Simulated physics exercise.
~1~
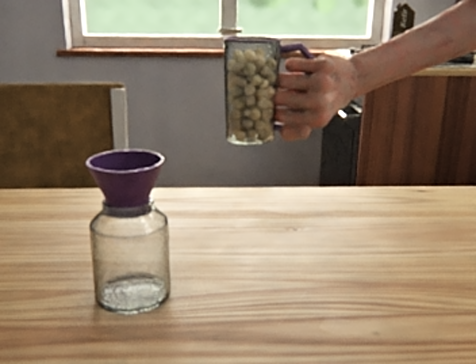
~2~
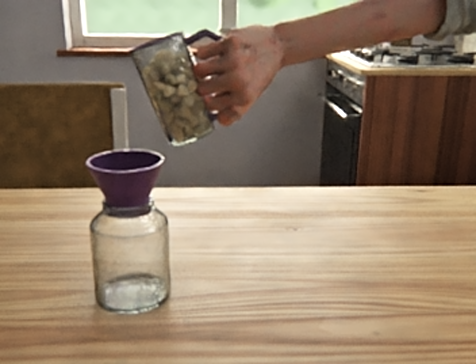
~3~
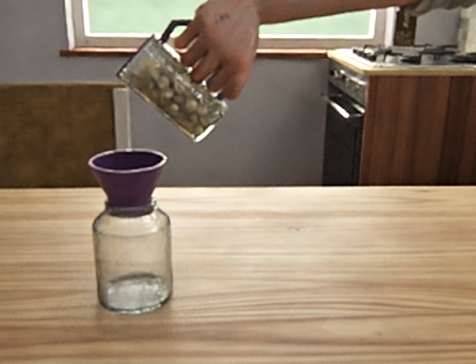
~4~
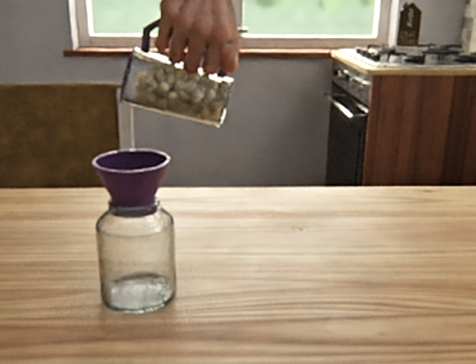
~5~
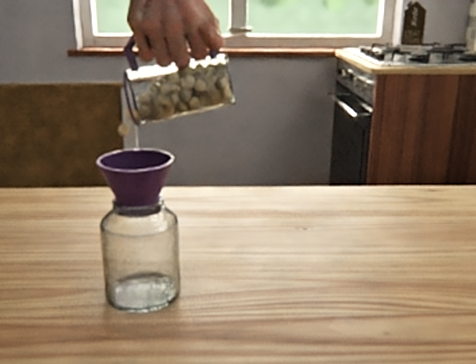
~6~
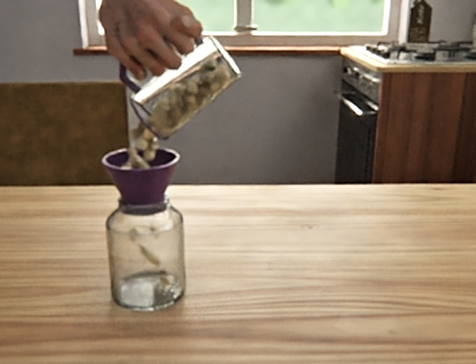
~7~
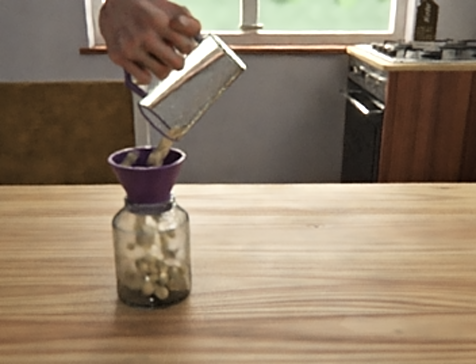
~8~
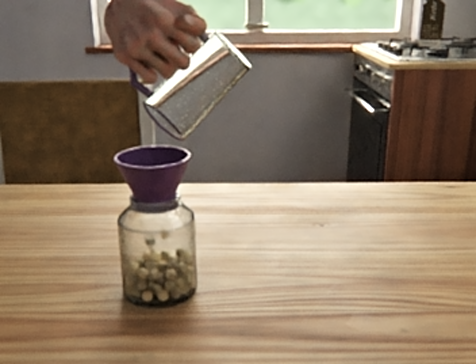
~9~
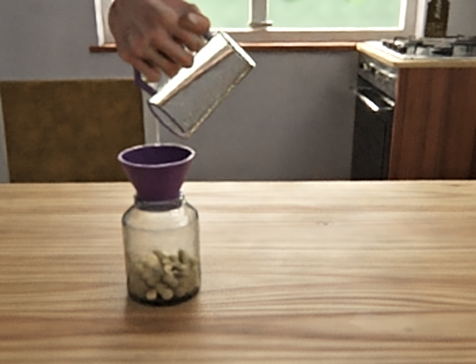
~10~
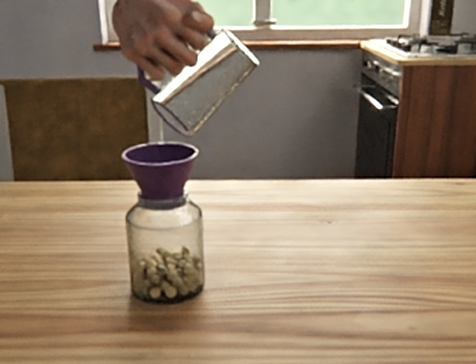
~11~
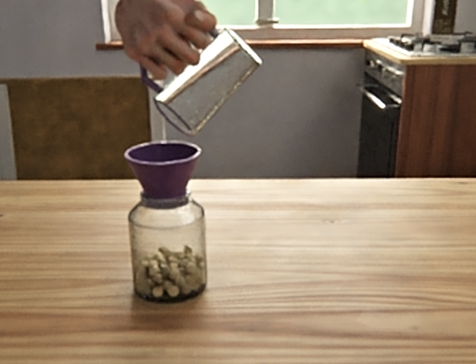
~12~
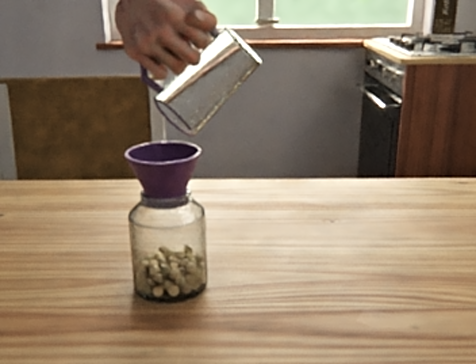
A hand held a clear cup of pale nuts above a wooden table, moved it left and tipped it over a purple funnel on a glass jar. The nuts tumbled through until the cup was empty and they all lay piled in the jar.
